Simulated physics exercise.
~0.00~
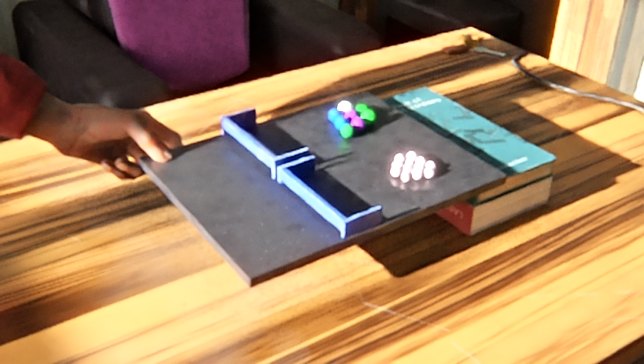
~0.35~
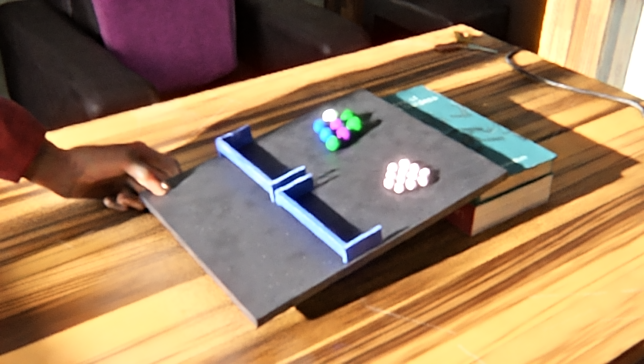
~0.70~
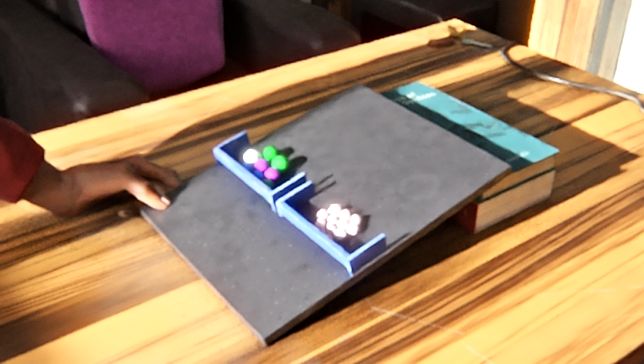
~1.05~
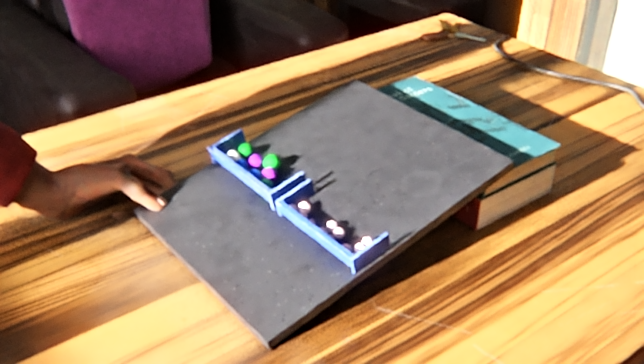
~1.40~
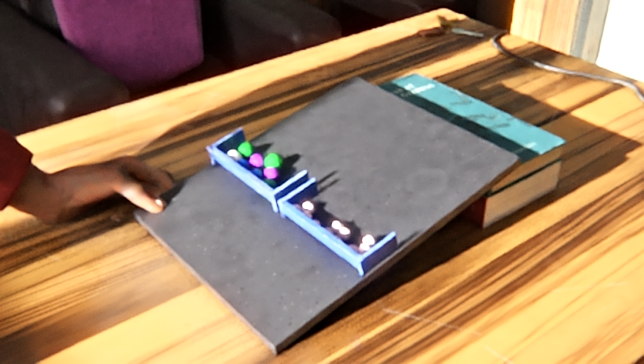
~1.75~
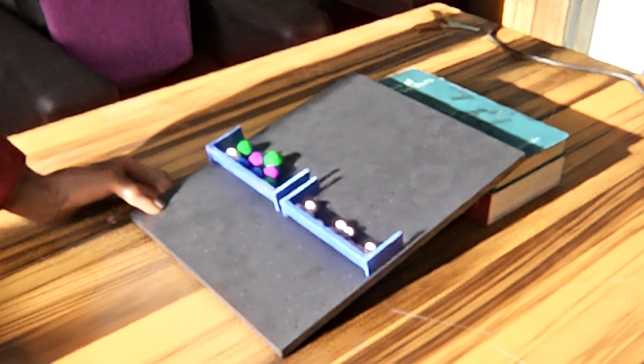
A dark board propped on books tilts more steeply as a hand lowers its left end to the wooden table, and two clusters of small balls, one multicoloured and one pale, slide down to the blue bars, where both stay held while the hand remains at the edge.
